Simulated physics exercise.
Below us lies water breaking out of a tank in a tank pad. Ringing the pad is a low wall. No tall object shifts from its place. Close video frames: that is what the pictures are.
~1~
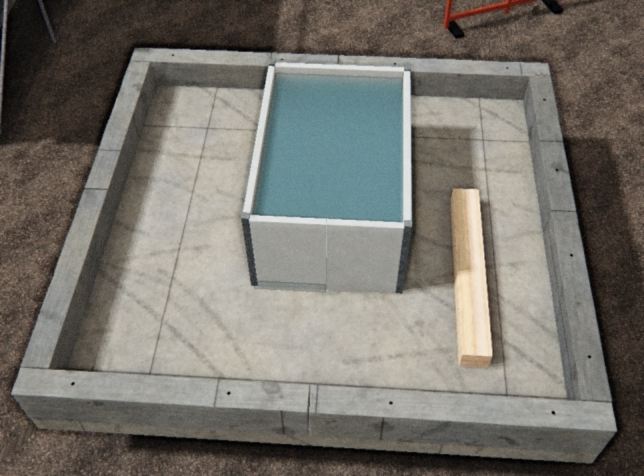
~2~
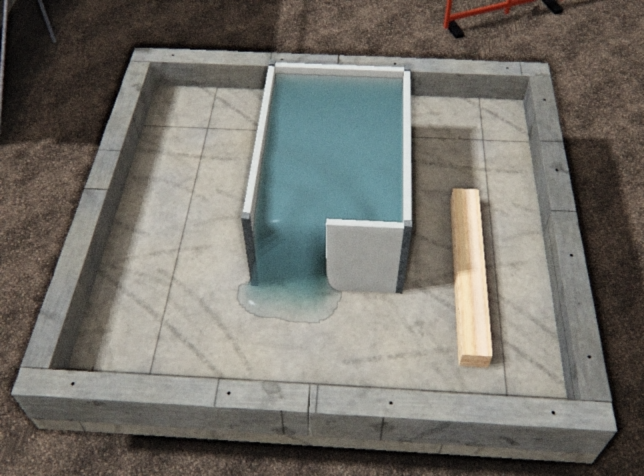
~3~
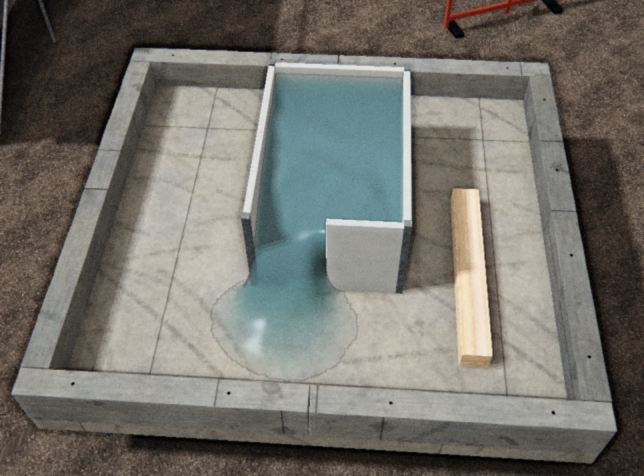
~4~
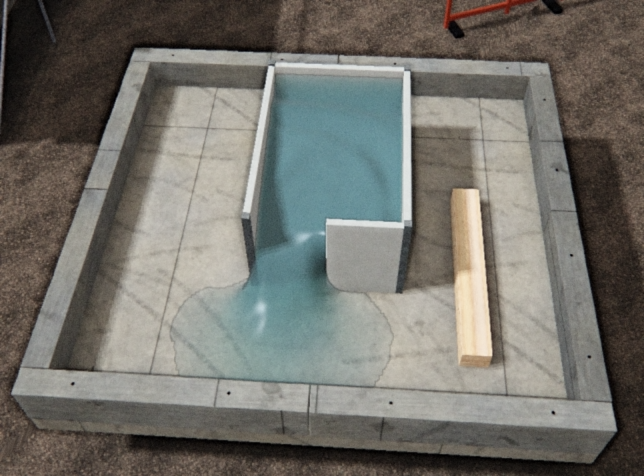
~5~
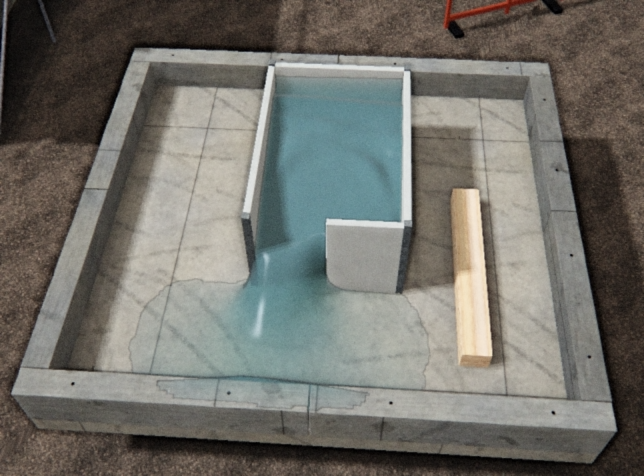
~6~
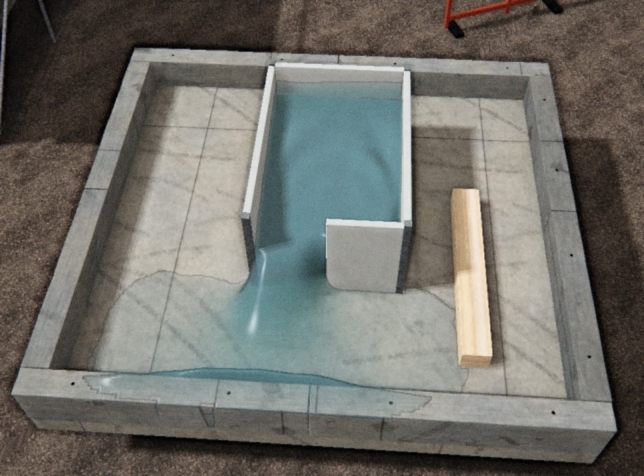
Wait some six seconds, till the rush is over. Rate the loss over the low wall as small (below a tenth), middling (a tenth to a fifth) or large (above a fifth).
Small.
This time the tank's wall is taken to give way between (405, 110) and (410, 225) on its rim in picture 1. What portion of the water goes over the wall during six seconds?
Estimate: 4 %.
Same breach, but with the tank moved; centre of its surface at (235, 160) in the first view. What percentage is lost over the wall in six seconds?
Measured share: Close to 10 per cent.
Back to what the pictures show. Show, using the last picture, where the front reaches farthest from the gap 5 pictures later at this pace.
About (564, 417).
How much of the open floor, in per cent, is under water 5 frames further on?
I reckon around 35 %.
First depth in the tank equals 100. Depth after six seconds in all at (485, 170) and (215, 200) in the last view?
Respectively about 20 and 8 per cent.
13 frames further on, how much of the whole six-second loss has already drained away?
Log: Around 95 %, estimated.
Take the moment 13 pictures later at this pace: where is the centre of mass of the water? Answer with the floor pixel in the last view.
I'd put it at around (313, 253).
A moment on, water covers 30 % of the floor; the low wall has let 0 % over.
Next, water covers 35 % of the floor; the low wall has let 2 % over.
Then, water covers 70 % of the floor; the low wall has let 6 % over.
Later, water covers 80 % of the floor; the low wall has let 7 % over.
In the end, water covers 80 % of the floor; the low wall has let 7 % over.
